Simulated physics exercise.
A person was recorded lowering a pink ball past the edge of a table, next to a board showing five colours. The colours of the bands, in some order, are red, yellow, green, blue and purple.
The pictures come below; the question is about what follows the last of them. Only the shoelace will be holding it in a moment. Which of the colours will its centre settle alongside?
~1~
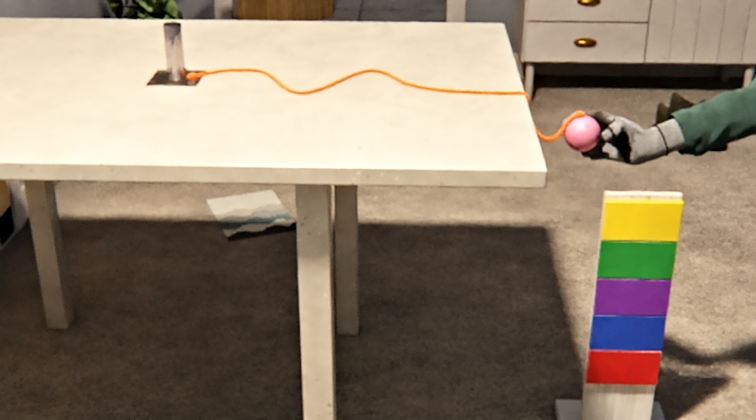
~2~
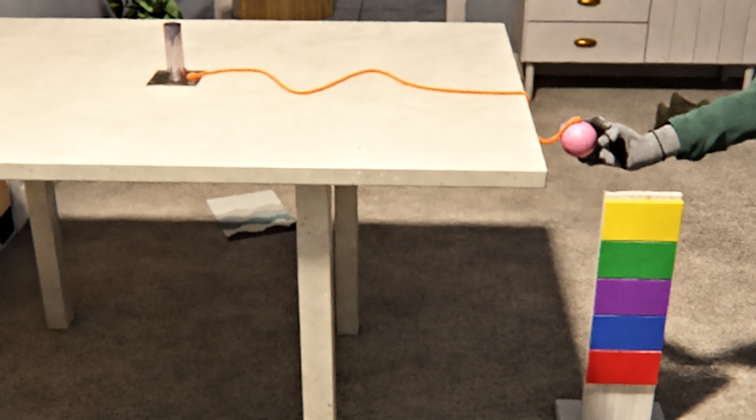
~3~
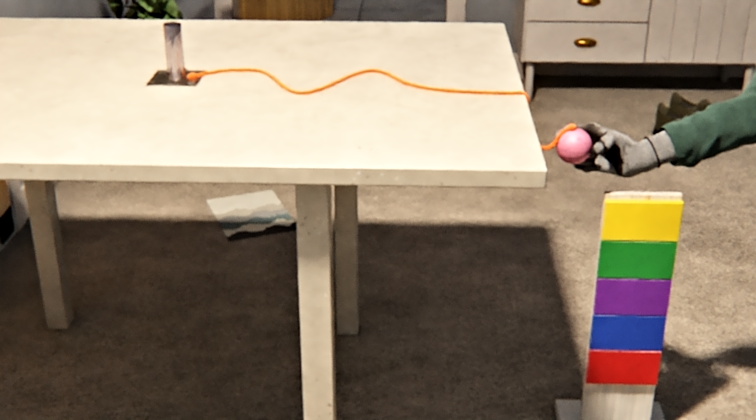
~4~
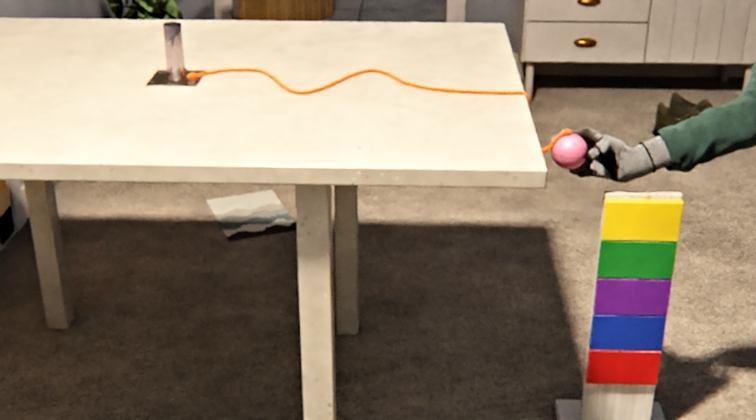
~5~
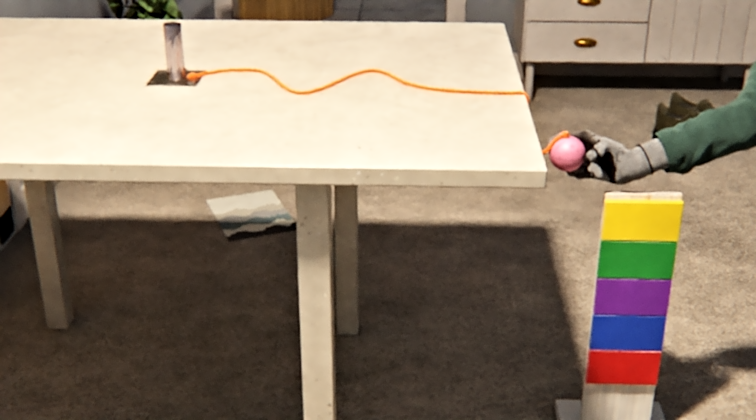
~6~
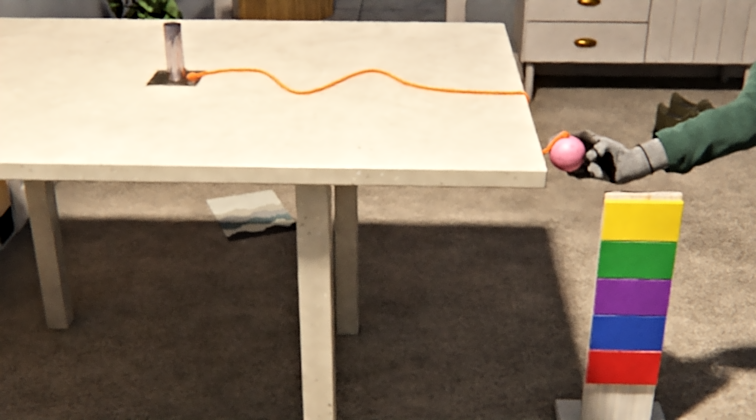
It settles alongside purple.
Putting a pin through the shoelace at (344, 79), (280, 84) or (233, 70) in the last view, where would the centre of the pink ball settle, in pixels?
In order of the tries: About (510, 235), then (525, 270), then (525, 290).
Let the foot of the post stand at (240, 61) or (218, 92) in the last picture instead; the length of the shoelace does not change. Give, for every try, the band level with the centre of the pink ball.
Answer, in order: Blue, blue.
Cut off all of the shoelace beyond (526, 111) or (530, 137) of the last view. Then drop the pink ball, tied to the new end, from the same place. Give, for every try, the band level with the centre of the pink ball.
In order, the results are yellow and green.
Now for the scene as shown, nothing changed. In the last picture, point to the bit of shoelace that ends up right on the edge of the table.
It's near (419, 87) in the last picture.
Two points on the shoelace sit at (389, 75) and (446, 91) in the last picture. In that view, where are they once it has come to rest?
About (478, 86), and the other about (523, 123).
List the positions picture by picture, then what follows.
In the first picture, pink ball (582, 133); yellow (642, 222); green (637, 261); purple (633, 298); blue (628, 334); red (624, 368).
In the second picture, pink ball (579, 139); shoelace through (231, 70) (288, 90) (355, 74) (419, 87) (520, 95).
In the third picture, pink ball (574, 146).
In the fourth picture, pink ball (569, 152); shoelace through (231, 70) (288, 90) (355, 74) (419, 87) (520, 95).
In the fifth picture, pink ball (567, 154).
In the sixth picture, pink ball (567, 154); shoelace through (231, 70) (288, 90) (355, 74) (419, 87) (520, 95).
Soon after, ball near (500, 257); level with green.
Then, ball near (511, 291); level with purple.
At rest, ball near (519, 295); level with purple. Its middle rests at the purple band.
